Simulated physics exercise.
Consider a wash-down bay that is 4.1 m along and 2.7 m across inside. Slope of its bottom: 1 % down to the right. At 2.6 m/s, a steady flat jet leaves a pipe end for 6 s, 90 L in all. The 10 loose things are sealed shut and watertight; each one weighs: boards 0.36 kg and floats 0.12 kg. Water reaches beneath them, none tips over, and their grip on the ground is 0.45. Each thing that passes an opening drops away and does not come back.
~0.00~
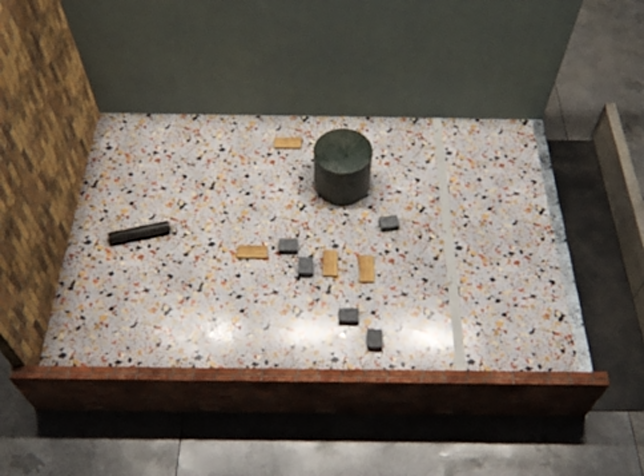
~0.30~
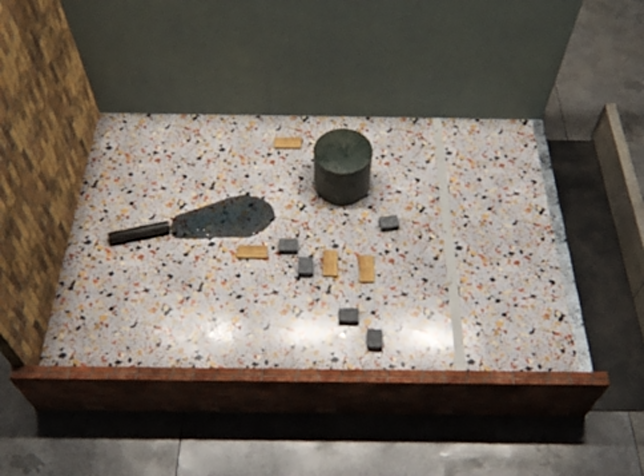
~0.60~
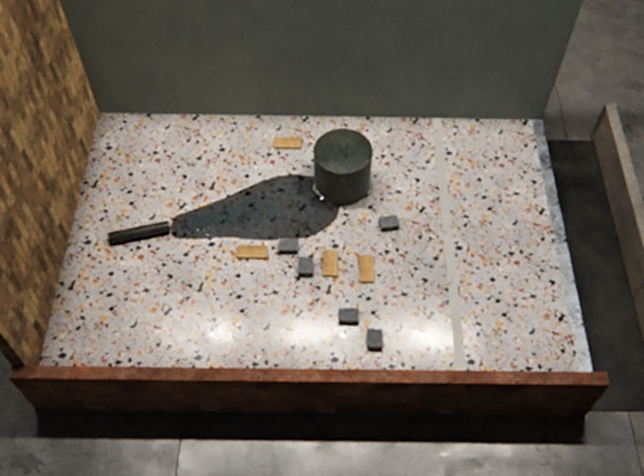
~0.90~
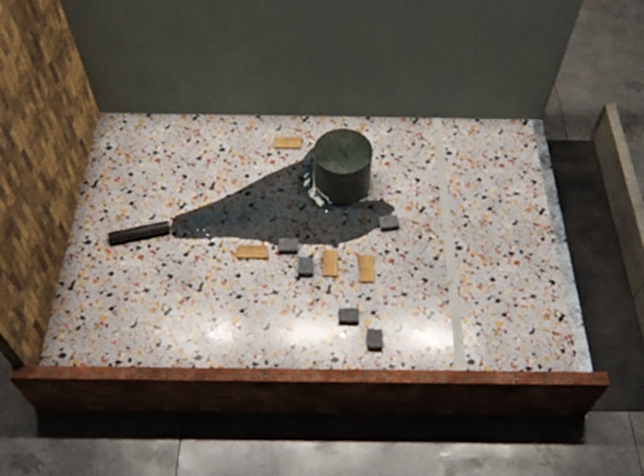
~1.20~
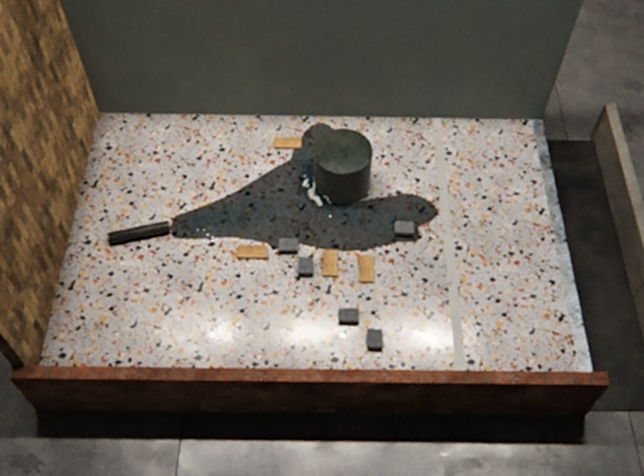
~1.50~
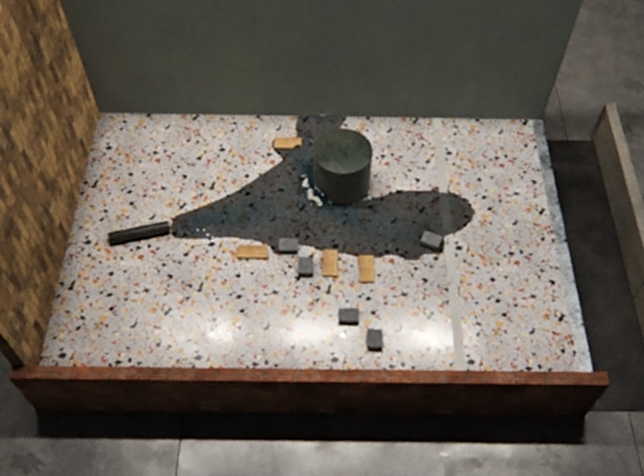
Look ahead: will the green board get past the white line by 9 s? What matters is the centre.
Green board: Not over.
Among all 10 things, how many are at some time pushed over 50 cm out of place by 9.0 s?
The answer here is 2.
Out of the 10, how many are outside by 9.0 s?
1 by that time.
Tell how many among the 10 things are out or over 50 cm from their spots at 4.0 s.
Count: 2.
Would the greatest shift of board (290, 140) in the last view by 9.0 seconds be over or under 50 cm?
My call is that it tops the mark.
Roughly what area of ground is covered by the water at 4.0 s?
Wet area: Approx. 4.5 m2.
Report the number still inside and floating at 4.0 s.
It comes to 0.
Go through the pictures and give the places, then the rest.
The green board is out of sight; 0.0 m2 under water; 0 of 10 have shifted, in the first frame.
The green board is out of sight; water covers 0.3 m2; 0 of 10 have shifted, in the second frame.
The green board is out of sight; water covers 0.6 m2; 0 of 10 have shifted, in the third frame.
The green board is out of sight; water covers 0.8 m2; 0 of 10 have shifted, in the fourth frame.
The green board is out of sight; water covers 1.1 m2; 1 of 10 have shifted, in the fifth frame.
The green board is out of sight; water covers 1.5 m2; 1 of 10 have shifted, in the sixth frame.
After 2.1 s the green board is near (337, 143), 0.0 m from its start, aground; 1 of 10 are over the mark; 0 afloat.
After 4.0 s the green board is near (340, 143), 0.0 m from its start, aground; 1 of 10 are over the mark; 0 afloat.
After 6.3 s the green board is near (347, 144), 0.1 m from its start, aground; 1 of 10 are over the mark; 0 afloat.
After 9.0 s the green board is near (349, 144), 0.1 m from its start, aground; 1 of 10 are over the mark; 0 afloat.
